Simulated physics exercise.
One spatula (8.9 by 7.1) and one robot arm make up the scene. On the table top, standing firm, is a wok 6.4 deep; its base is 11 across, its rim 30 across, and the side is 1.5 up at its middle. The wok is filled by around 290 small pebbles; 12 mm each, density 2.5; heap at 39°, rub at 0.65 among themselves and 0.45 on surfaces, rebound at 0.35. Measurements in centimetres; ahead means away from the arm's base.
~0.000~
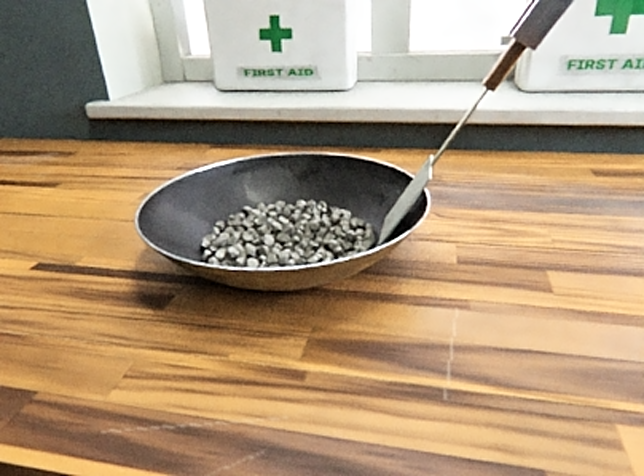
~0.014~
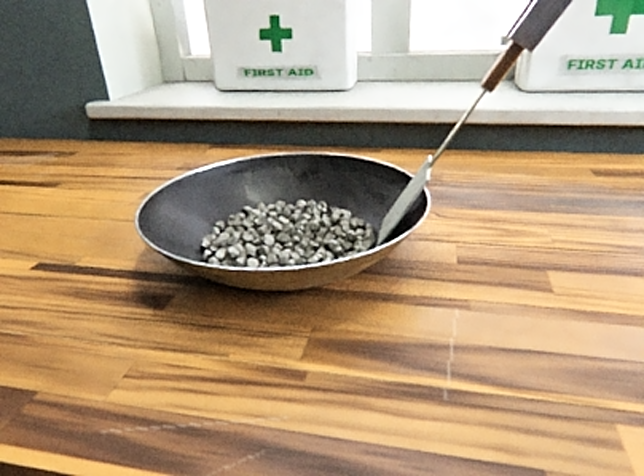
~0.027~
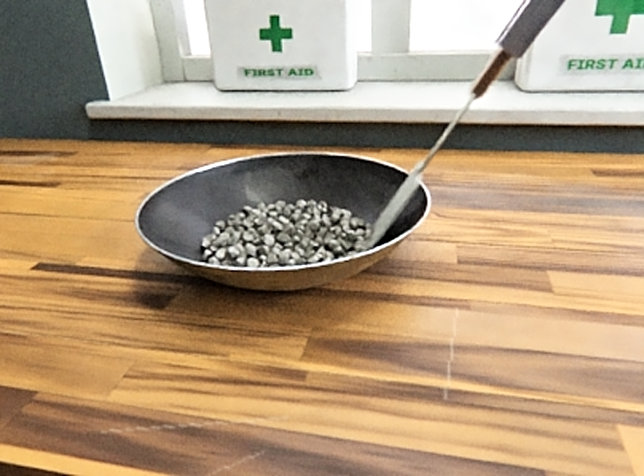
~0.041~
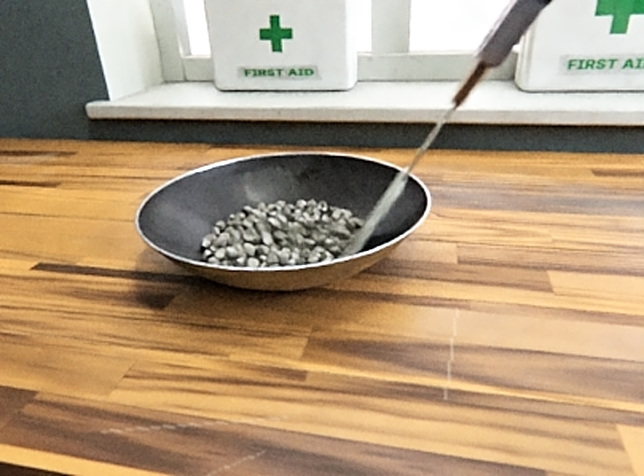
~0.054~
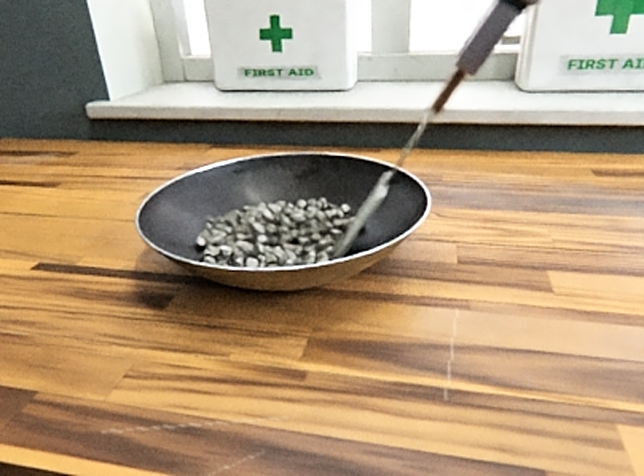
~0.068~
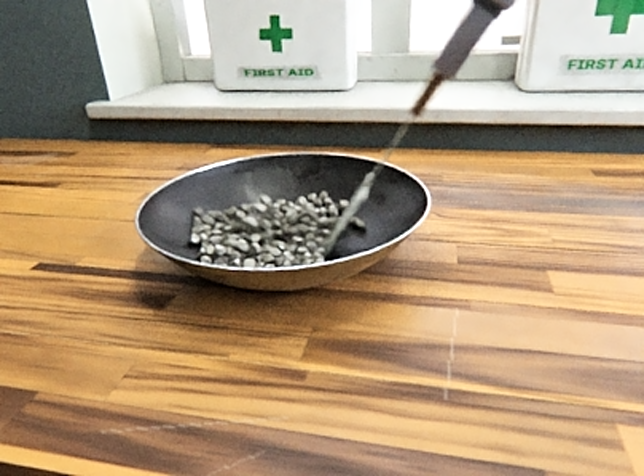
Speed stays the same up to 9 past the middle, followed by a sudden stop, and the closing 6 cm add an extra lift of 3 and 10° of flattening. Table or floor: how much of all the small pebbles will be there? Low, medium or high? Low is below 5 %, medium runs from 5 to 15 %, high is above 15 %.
The share is high, above 15 %.
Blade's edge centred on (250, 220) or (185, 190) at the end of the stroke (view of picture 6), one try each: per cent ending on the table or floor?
The two tries give near 0 and near 35 in a hundred.
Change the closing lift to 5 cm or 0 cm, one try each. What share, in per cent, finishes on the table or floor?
Roughly 10 % and then 15 %.
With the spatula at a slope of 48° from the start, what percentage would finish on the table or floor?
That would leave close to 20 per cent on the table or floor.
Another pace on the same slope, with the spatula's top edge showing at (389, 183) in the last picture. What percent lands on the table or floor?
About 10 per cent.
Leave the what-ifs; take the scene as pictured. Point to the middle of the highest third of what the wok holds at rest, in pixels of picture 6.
It is centred near (215, 218) in the last view.
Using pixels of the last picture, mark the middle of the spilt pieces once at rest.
My best guess is near (88, 233).
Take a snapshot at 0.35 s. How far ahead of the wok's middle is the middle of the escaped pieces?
About 22 cm.
After 0.10 s, sloping 59°, highest piece 7 above the table; 286 in the wok.
After 0.13 s, sloping 57°, highest piece 7 above the table; 286 in the wok.
After 0.35 s, sloping 49°, highest piece 13 above the table; 216 in the wok, 39 on the table or floor, 31 on the blade or in flight.
After 1.40 s, sloping 49°, highest piece 5 above the table; 216 in the wok, 70 on the table or floor.
At rest, 216 in the wok, 70 on the table or floor. That is 24 % on the table or floor.
